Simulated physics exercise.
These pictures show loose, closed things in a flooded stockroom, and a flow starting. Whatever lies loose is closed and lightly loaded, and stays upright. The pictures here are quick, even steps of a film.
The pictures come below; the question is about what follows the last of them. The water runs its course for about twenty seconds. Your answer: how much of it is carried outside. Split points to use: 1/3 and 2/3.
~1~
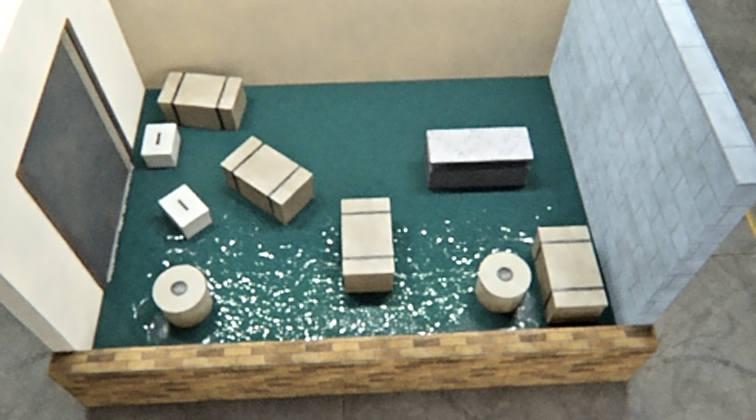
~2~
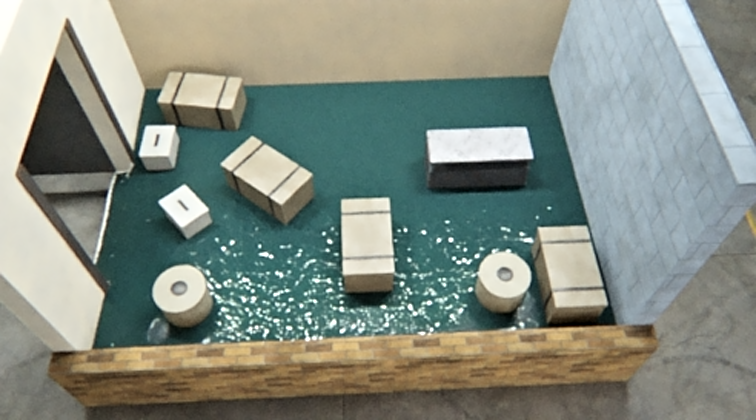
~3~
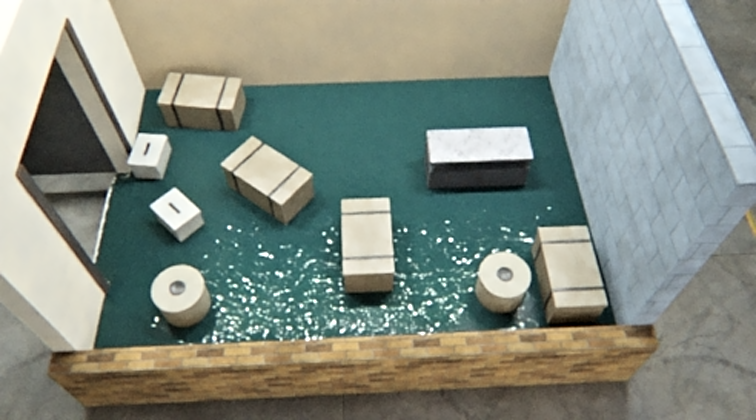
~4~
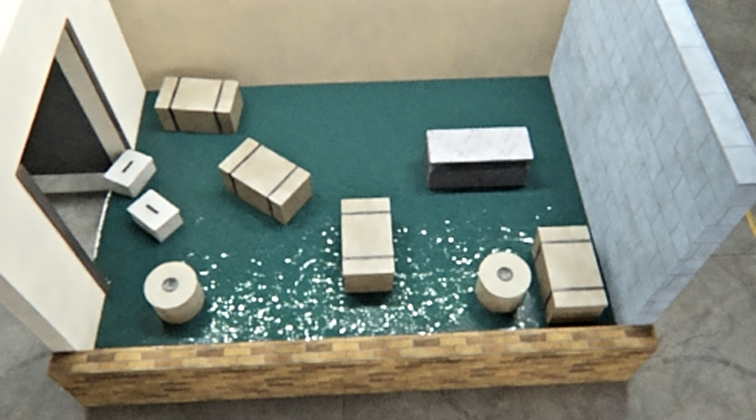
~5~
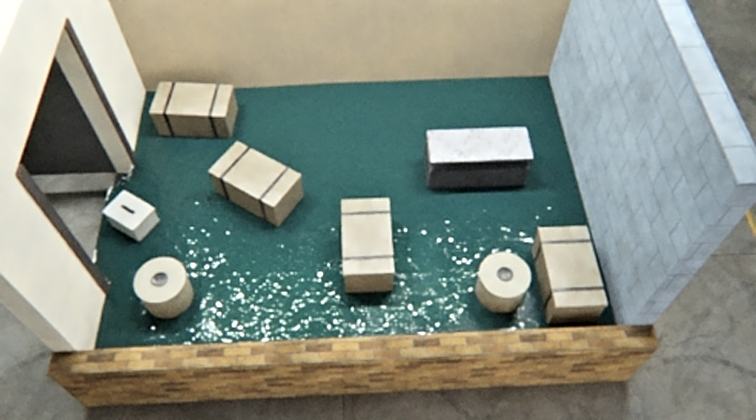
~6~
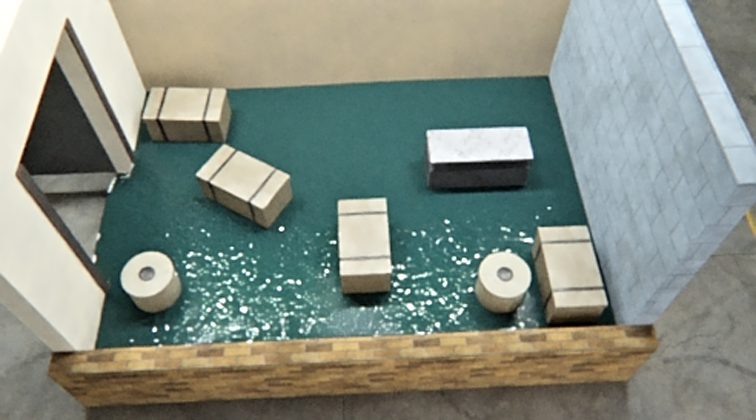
2/3 or more.
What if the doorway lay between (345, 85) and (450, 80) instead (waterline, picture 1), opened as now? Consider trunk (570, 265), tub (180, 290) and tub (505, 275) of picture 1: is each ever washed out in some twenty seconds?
The first never exits, the second never exits, the third never exits.
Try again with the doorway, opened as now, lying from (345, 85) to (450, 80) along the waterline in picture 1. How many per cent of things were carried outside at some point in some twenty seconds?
About 40 percent.
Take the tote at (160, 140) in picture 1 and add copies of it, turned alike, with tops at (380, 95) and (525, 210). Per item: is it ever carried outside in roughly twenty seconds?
Escapes, remains.
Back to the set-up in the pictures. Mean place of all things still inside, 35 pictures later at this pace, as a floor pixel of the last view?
The average sits close to (405, 304).
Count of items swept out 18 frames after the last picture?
By then the total stands at 5.
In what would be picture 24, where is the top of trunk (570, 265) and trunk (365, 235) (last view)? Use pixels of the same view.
I'd say close to (538, 271) and close to (176, 242).
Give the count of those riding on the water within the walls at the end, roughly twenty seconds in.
You get 2.
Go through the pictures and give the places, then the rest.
In the first picture, a tub at (179, 288), afloat; a trunk at (266, 169), afloat; 0 of 8 have shifted.
In the second picture, a tub at (179, 288) floats; a trunk at (266, 169) floats; 0 of 8 have shifted.
In the third picture, a tub at (178, 288) floats; a trunk at (266, 169) floats; 2 of 8 have shifted.
In the fourth picture, a tub at (171, 285), afloat, close to its start; a trunk at (264, 170), afloat; 4 of 8 have shifted.
In the fifth picture, a tub at (160, 280) floats, close to its start; a trunk at (255, 173) floats, close to its start; 5 of 8 have shifted.
In the sixth picture, a tub at (147, 274) floats, a stride from its start; a trunk at (243, 175) floats, close to its start; 5 of 8 have shifted.
A moment on, 3 of 8 are out; 5 afloat.
Next, 5 of 8 are out; 3 afloat.
Later, 6 of 8 are out; 2 afloat.
In the end, 6 of 8 are out; 2 afloat.
